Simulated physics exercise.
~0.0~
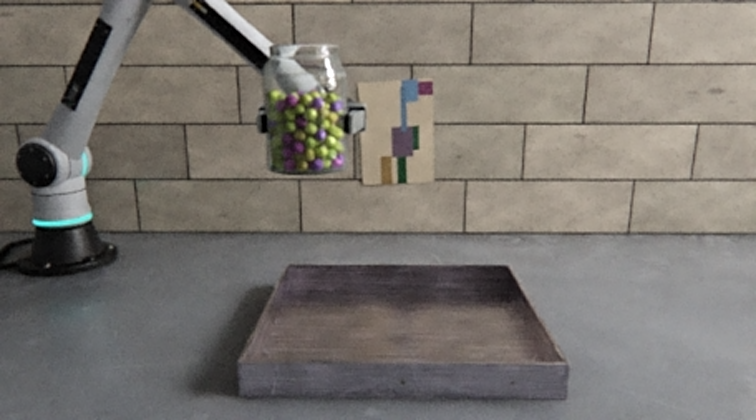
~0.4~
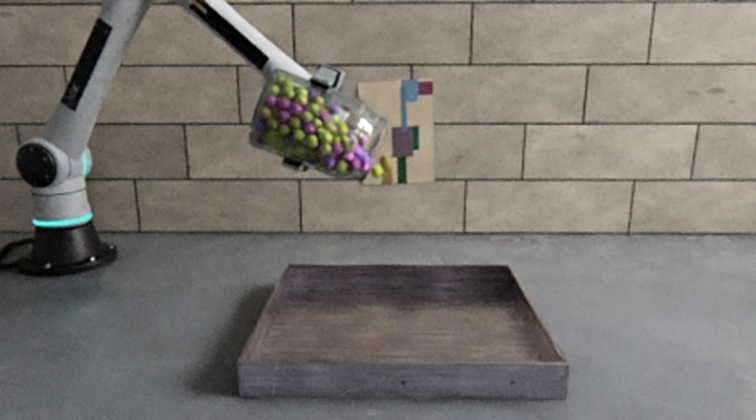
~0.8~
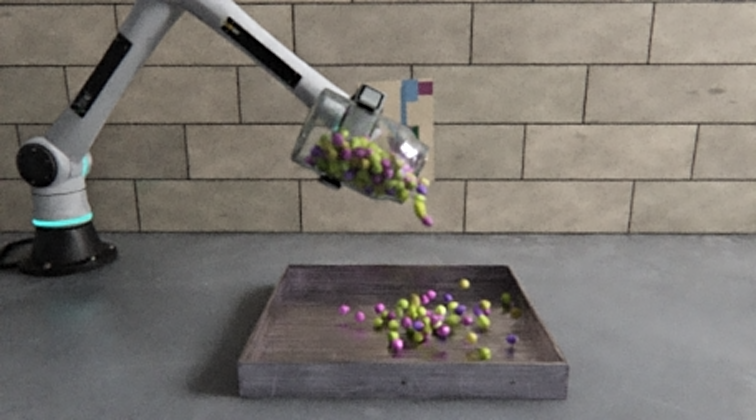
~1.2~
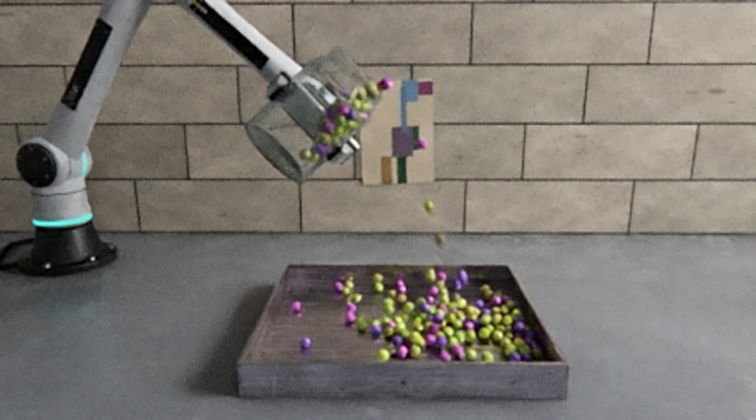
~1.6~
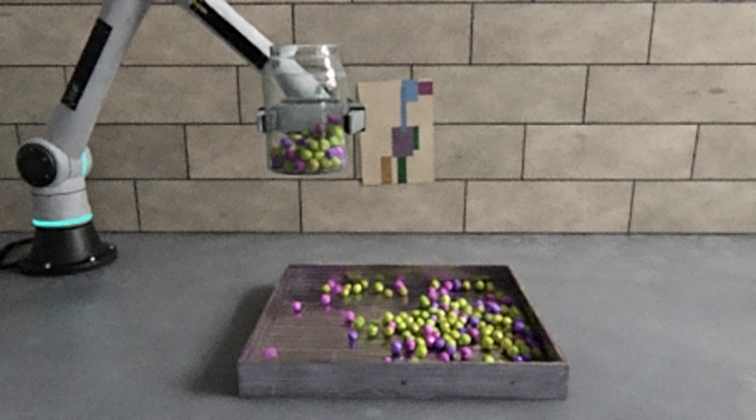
Robot arm tipping a glass jar of green and purple sweets, spilling most into a wooden tray, then righting it partly full.
